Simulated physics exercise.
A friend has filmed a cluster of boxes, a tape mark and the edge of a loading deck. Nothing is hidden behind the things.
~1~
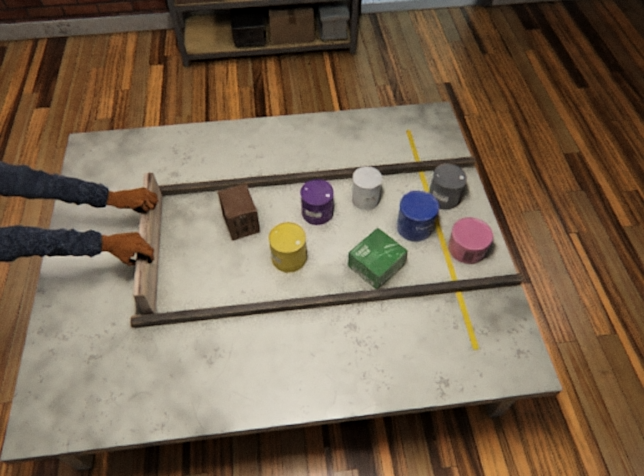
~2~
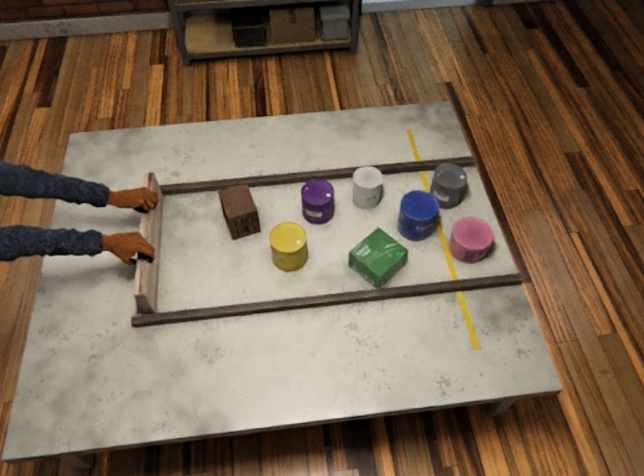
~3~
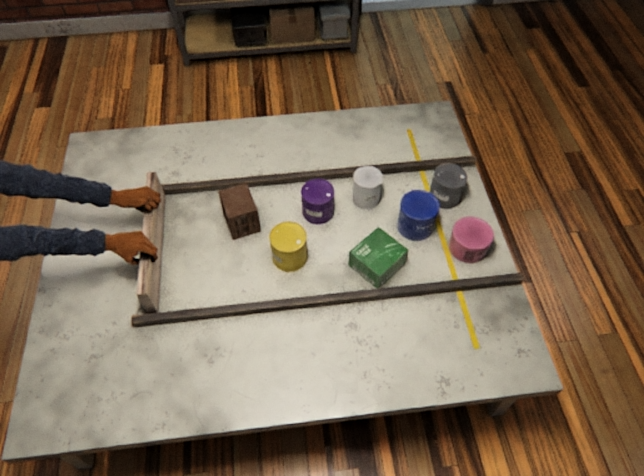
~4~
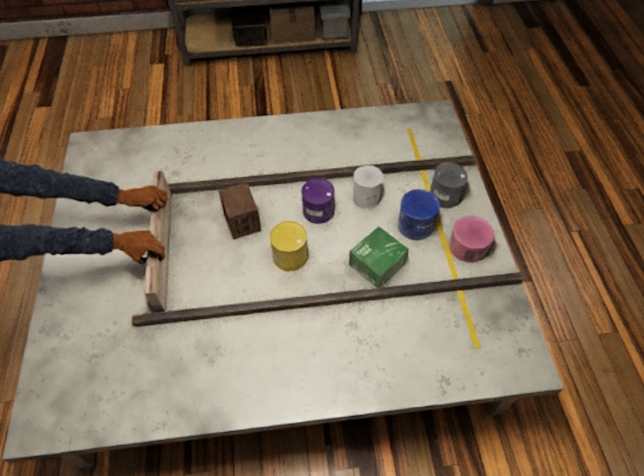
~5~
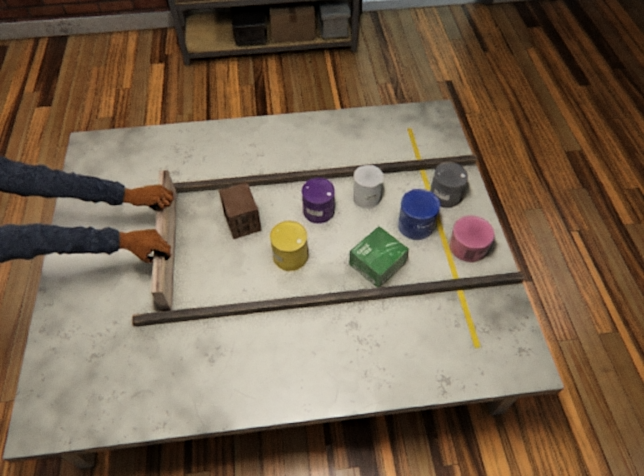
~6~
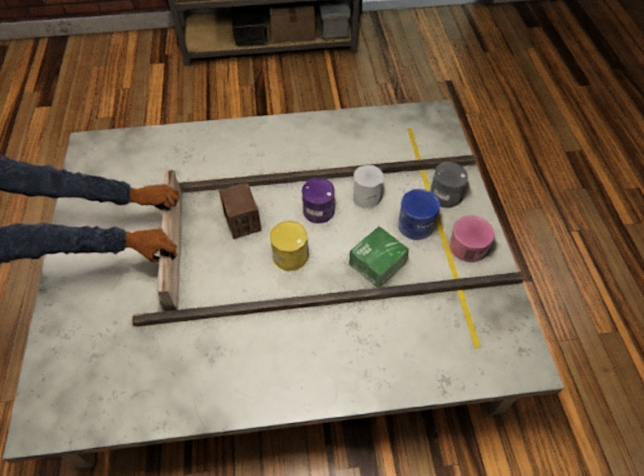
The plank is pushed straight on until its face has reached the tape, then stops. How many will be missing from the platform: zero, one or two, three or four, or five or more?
The number that fall off is one or two.
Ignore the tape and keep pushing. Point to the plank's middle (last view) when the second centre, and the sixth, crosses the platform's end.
First at (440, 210), next at (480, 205).
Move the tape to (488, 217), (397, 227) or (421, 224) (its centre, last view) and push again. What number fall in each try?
It would be 8, 0 and 0.
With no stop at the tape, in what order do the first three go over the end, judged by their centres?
They are the grey canister, then the pink pail, then the blue pail.
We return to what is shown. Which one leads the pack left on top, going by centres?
The pink pail ends nearest.
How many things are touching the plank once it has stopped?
The number is 3.
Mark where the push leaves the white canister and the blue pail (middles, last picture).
Near (453, 167) and (495, 213).
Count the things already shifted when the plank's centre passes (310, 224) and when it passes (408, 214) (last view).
First 4, then 8.
Soon after, none off yet; pink pail at rest near (471, 239); grey canister at rest near (448, 185); blue pail at rest near (418, 215).
By the end, the number that fall off is one or two; fallen, grey canister.
